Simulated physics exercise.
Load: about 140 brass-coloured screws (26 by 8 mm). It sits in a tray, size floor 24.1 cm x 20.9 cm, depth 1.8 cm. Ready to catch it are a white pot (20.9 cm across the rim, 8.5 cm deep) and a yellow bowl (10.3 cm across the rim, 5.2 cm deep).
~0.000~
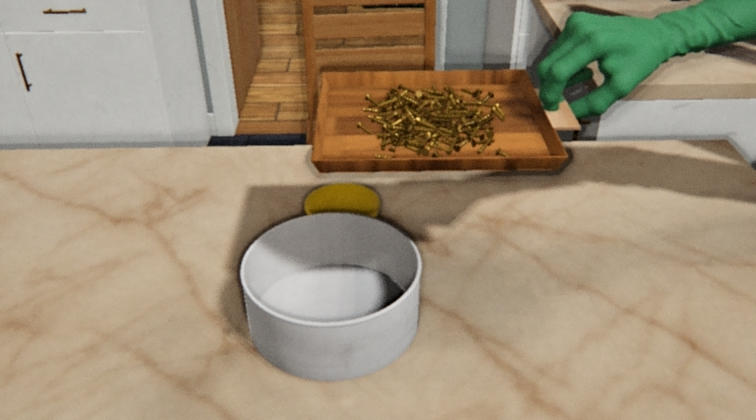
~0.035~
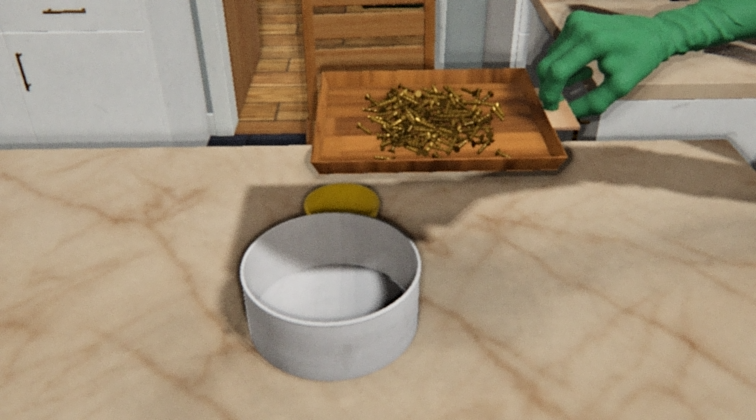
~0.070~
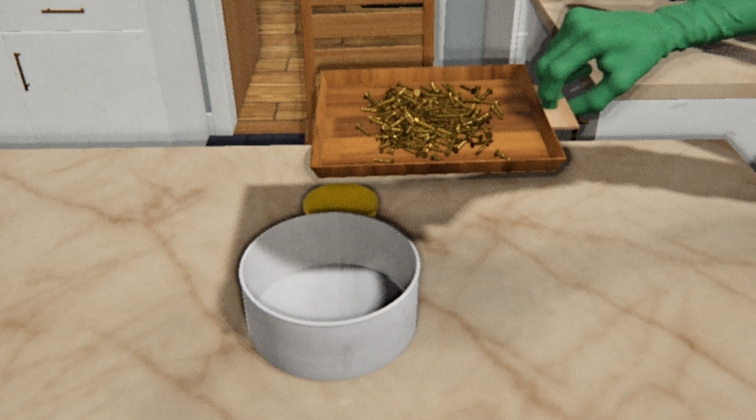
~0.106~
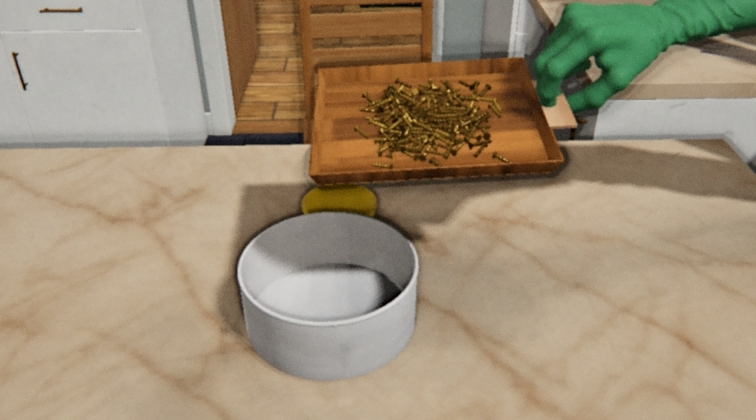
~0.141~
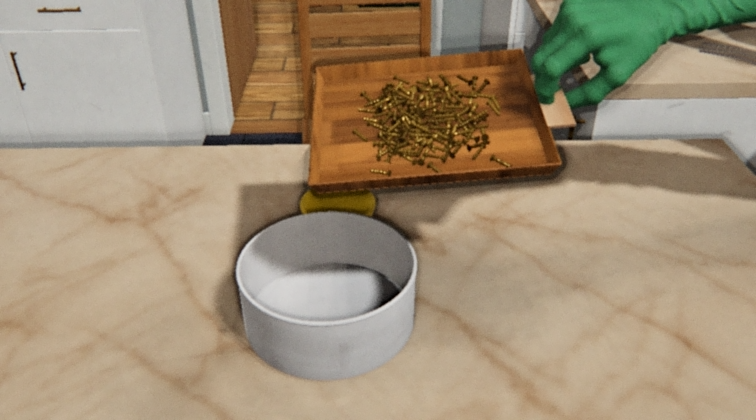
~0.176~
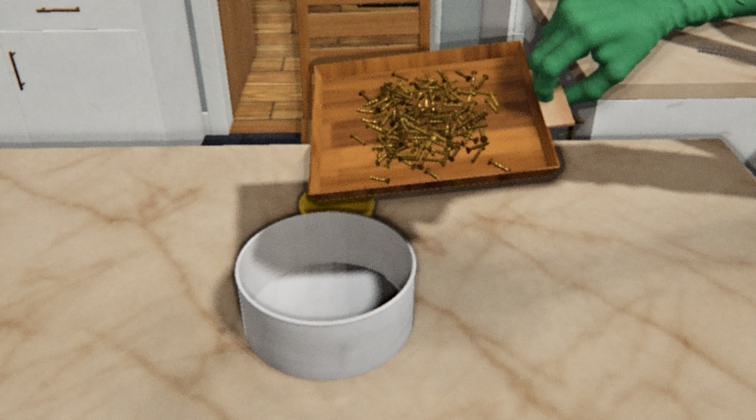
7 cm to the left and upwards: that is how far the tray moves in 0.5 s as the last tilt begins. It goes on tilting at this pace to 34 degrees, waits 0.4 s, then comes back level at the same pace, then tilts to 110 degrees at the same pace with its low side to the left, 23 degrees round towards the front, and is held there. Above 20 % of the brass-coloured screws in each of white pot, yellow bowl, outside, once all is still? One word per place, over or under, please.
White pot: Over. Yellow bowl: Under. Outside everything: Under.
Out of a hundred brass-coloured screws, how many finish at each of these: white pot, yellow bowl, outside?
Final tally - in the white pot 100, in the yellow bowl 0, outside 0.
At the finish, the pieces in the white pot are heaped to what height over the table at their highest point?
Height at rest: Approx. 2.0 cm.
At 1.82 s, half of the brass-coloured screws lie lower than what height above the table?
The halfway height sits near 14 cm above the table.
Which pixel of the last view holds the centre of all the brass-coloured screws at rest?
(334, 310), roughly.
After 0.81 s, tilt 34 degrees; tray 100 %; middle of all pieces on or above the table near (386, 188).
After 1.34 s, tilt 15 degrees; tray 100 %; middle of all pieces on or above the table near (366, 159).
After 1.82 s, tilt 77 degrees; tray 40 %, white pot 40 %, in the air 20 %; middle of all pieces on or above the table near (330, 237).
Then, at 2.29 s, tilt 110 degrees; white pot 100 %; middle of all pieces on or above the table near (334, 310).
In the end, at 2.6 s, tray 0 %, white pot 100 %, outside 0 %, yellow bowl 0 %.
